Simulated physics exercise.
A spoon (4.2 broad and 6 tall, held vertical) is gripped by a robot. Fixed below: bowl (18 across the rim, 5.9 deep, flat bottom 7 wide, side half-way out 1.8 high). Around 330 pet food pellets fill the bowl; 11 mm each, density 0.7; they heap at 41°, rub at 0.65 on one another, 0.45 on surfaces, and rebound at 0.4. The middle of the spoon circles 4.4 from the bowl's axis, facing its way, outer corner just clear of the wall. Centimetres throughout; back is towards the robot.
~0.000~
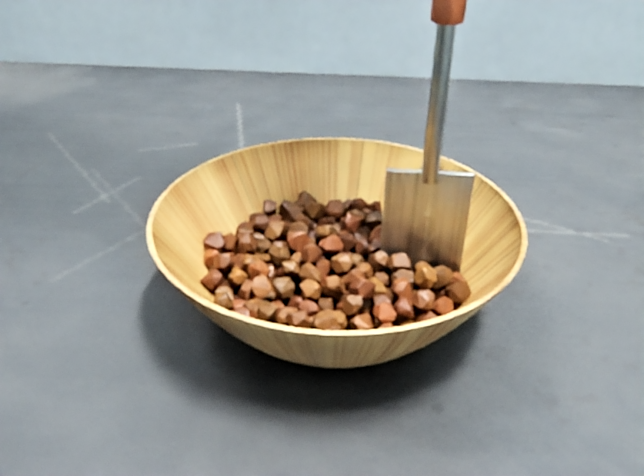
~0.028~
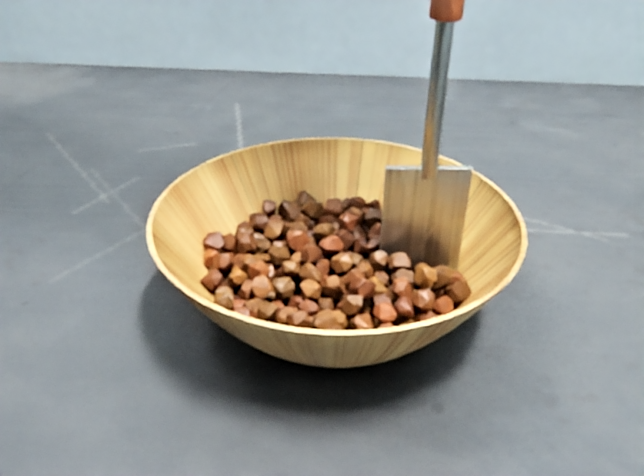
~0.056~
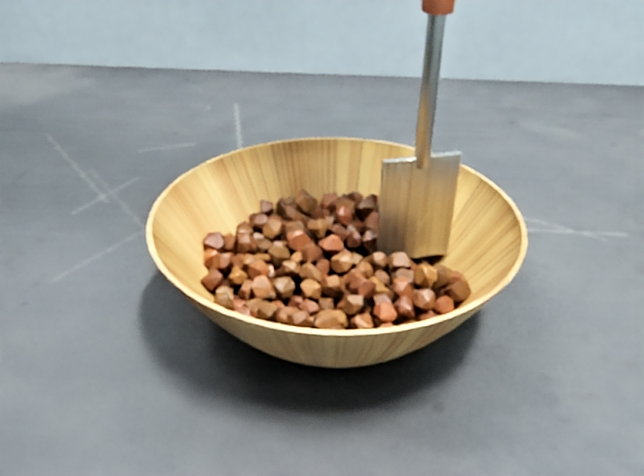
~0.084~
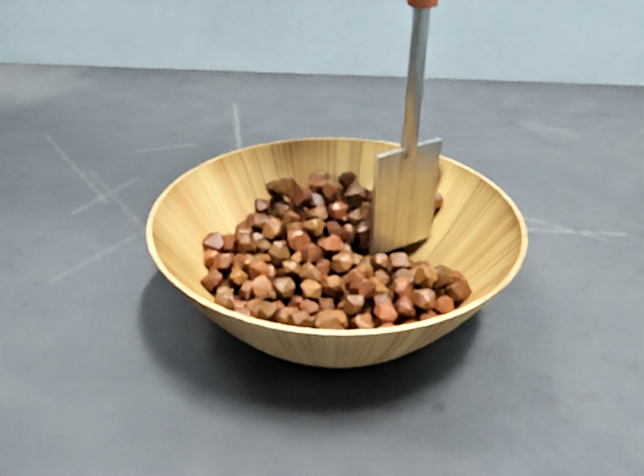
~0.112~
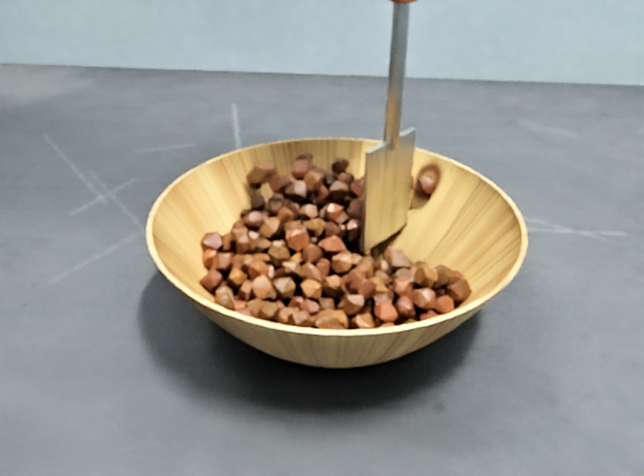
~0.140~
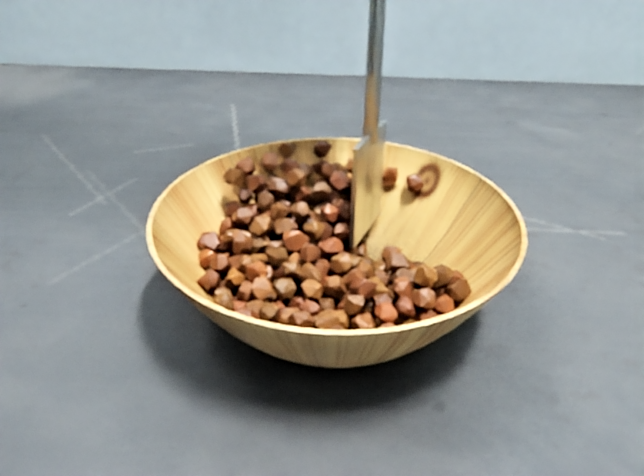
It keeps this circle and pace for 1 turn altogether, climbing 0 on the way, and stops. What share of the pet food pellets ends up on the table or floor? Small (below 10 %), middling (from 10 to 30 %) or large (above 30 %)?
A middling share, from 10 to 30 %, ends on the table or floor.
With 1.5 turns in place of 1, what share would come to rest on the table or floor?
In that case some 25 per cent.
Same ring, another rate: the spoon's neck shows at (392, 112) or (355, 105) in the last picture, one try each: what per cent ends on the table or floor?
About 10 and 25 per cent.
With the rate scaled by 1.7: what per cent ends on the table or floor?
Some 35 per cent.
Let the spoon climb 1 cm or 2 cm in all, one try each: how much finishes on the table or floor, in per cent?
Some 10 and 5 per cent.
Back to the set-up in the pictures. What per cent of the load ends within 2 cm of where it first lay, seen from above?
Roughly 15 per cent.
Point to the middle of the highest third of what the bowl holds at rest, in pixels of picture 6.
Around (396, 220).
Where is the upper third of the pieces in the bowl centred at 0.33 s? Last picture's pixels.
Near (229, 262).
By 0.33 s, 181° round, highest piece 8 above the table; 313 in the bowl, 6 on the table or floor, 8 in flight or on the tool.
By 0.53 s, 293° round, highest piece 8 above the table; 276 in the bowl, 32 on the table or floor, 19 in flight or on the tool.
By 0.82 s, 0° round, highest piece 6 above the table; 259 in the bowl, 67 on the table or floor, 1 in flight or on the tool.
By 1.52 s, 0° round, highest piece 6 above the table; 259 in the bowl, 68 on the table or floor.
Final count, 259 in the bowl, 68 on the table or floor. That is 21 % on the table or floor.
